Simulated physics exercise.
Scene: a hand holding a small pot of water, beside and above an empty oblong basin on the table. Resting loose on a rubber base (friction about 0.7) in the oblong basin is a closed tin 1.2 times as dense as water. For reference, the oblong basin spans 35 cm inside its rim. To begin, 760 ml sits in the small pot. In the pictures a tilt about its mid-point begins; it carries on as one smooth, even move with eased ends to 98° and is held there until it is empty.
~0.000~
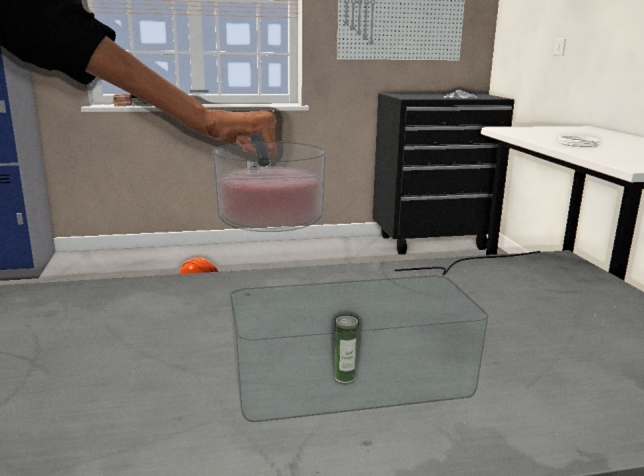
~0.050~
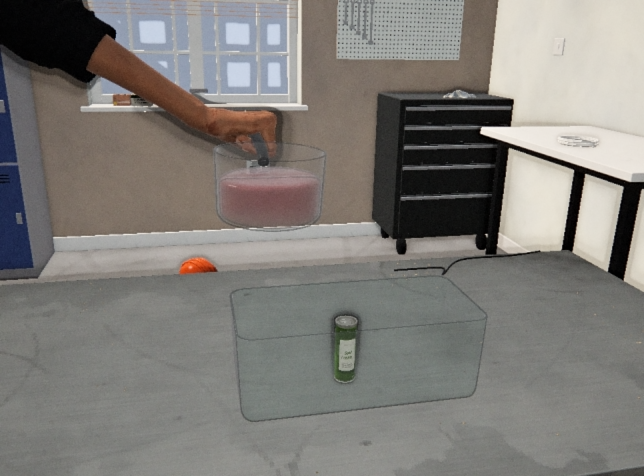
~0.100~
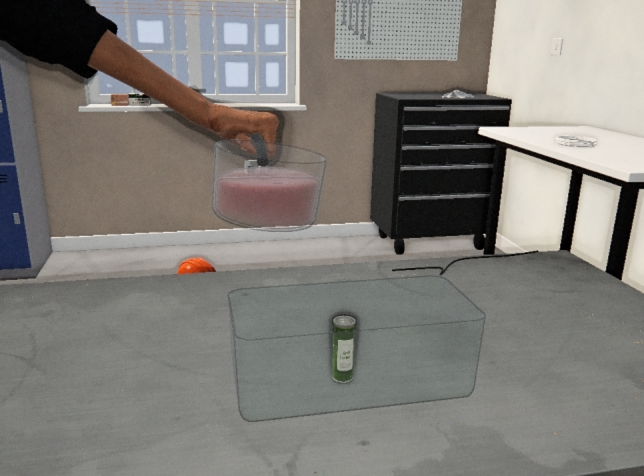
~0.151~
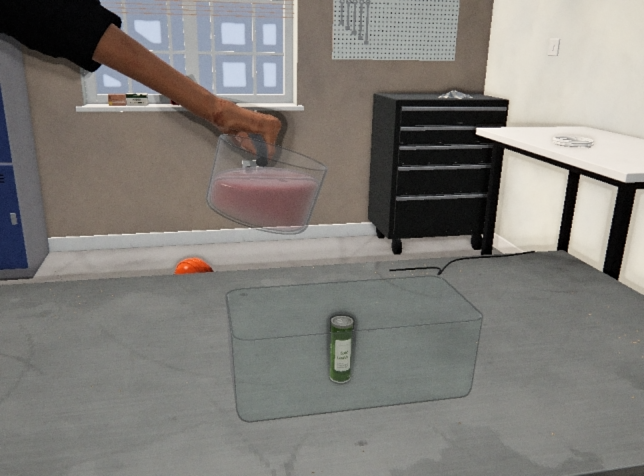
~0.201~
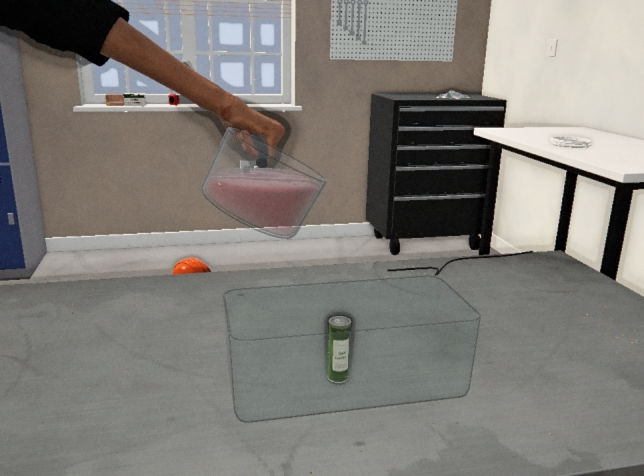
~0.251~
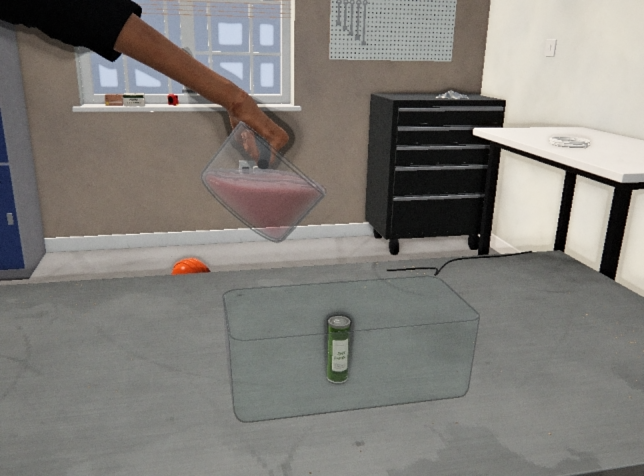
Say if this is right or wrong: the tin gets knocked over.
Wrong, it stays standing.
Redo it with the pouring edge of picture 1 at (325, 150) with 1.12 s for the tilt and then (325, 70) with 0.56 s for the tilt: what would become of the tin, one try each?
Trial 1 - tin stays standing; trial 2 - tin stays standing.
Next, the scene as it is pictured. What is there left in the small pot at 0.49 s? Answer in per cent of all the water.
Roughly 40 %.
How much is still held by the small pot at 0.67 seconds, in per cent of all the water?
Share remaining: Approx. 14 %.
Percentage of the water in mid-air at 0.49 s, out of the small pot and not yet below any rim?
Estimate: About 48 % of all of it.
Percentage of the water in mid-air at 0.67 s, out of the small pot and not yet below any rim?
Around 14 per cent of the liquid is in flight.
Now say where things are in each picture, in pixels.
It leans 0°; its right rim is at (324, 151); the water meets the walls at (217, 178) and (320, 175); the oblong basin's rim runs from (234, 315) to (467, 297); the tin's top is at (347, 324), in the first frame.
It leans 2°; its right rim is at (324, 153); the water meets the walls at (218, 178) and (320, 176), in the second frame.
It leans 8°; its right rim is at (325, 158); the water meets the walls at (216, 178) and (319, 177), in the third frame.
It leans 17°; its right rim is at (325, 168); the water meets the walls at (212, 178) and (318, 178), in the fourth frame.
It leans 28°; its right rim is at (324, 180); the water meets the walls at (207, 177) and (319, 181), in the fifth frame.
It leans 41°; its right rim is at (322, 193); the water meets the walls at (203, 173) and (317, 183); 1 per cent is over the edge, in the sixth frame.
By 0.49 s the tilt is 95° and 40 per cent is still to pour; the tin stands where it began.
By 0.67 s the tilt is 98° and 14 per cent is still to pour; the tin stands where it began.
By 0.86 s the tilt is 98° and 4 per cent is still to pour; the tin stands where it began.
By 1.06 s the tilt is 98° and 1 per cent is still to pour; the tin stands where it began.
At rest the tin stands where it began.
